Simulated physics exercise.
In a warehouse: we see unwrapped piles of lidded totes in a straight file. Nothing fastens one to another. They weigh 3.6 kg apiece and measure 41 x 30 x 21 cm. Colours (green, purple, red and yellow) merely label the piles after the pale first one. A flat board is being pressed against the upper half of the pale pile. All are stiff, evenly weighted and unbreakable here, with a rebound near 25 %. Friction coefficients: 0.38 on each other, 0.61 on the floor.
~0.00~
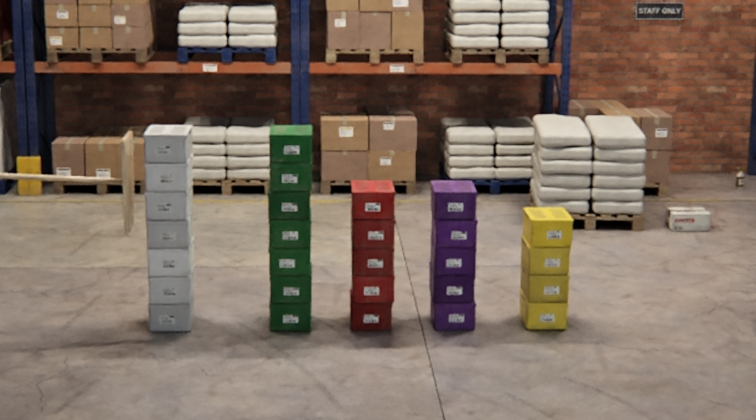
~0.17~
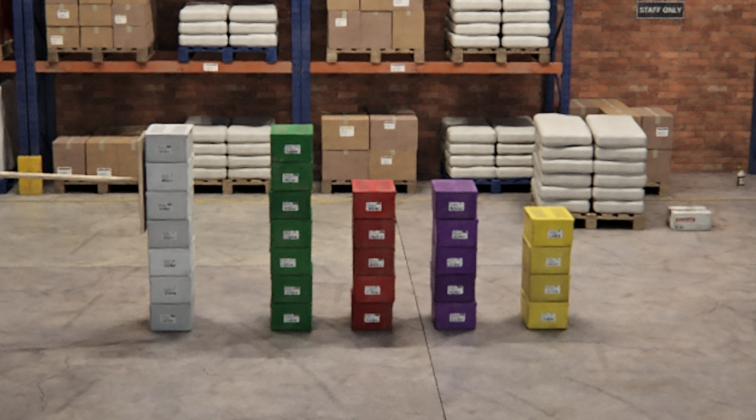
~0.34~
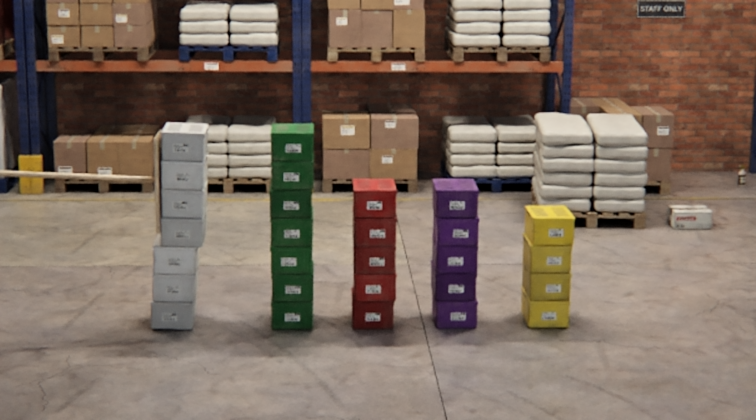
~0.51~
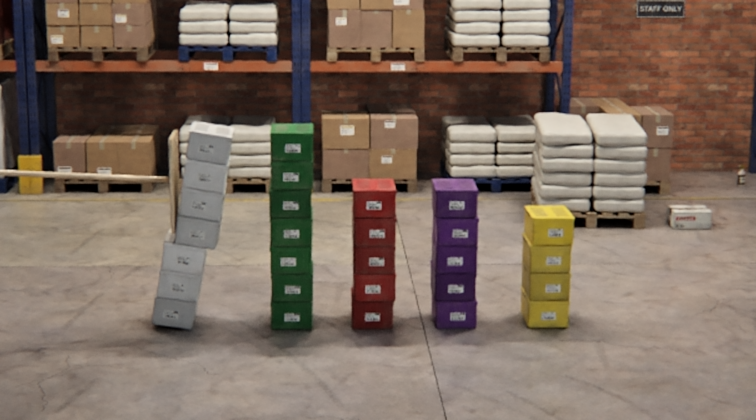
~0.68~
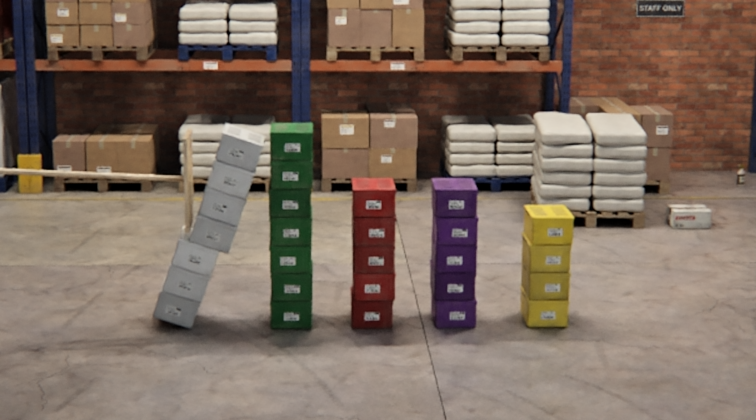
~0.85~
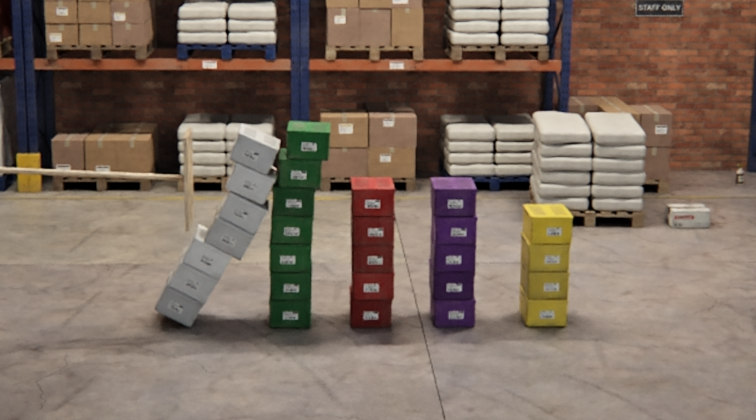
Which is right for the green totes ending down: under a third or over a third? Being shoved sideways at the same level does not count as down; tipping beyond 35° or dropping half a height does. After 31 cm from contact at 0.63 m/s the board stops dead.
More than a third of them.
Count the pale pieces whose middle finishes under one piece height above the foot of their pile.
The count is 3.
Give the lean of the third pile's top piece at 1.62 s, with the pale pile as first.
Roughly 20° from upright.
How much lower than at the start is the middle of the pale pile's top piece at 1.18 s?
About 20 cm.
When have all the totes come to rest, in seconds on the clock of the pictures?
At about 4.0 s.
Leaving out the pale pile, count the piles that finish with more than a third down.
4 in all.
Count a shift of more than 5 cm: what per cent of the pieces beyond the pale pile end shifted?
It is 100 per cent.
By 1.18 s, 7 of the pale pile down; none of the 7 green totes down (0 of 21 in all colours); top green tote tilted 14°.
By 1.62 s, 7 of the pale pile down; 2 of the 7 green totes down (2 of 21 in all colours); top green tote tilted 19°, 21 cm lower; top red tote tilted 17°.
By 2.28 s, 7 of the pale pile down; 7 of the 7 green totes down (13 of 21 in all colours); top green tote tilted 26°, 41 cm lower; top red tote tilted 26°, 17 cm lower.
By 3.02 s, 7 of the pale pile down; 7 of the 7 green totes down (21 of 21 in all colours); top green tote tilted 68°, 98 cm lower; top yellow tote upside down.
When it is over (4.3 s), 7 of the pale pile down; 7 of the 7 green totes down (21 of 21 in all colours); top green tote tilted 41°, 1.11 m lower; top yellow tote upside down. That is 100 per cent. In pixels of the last frame, middles, top green tote near (602, 289), top yellow tote near (734, 306).
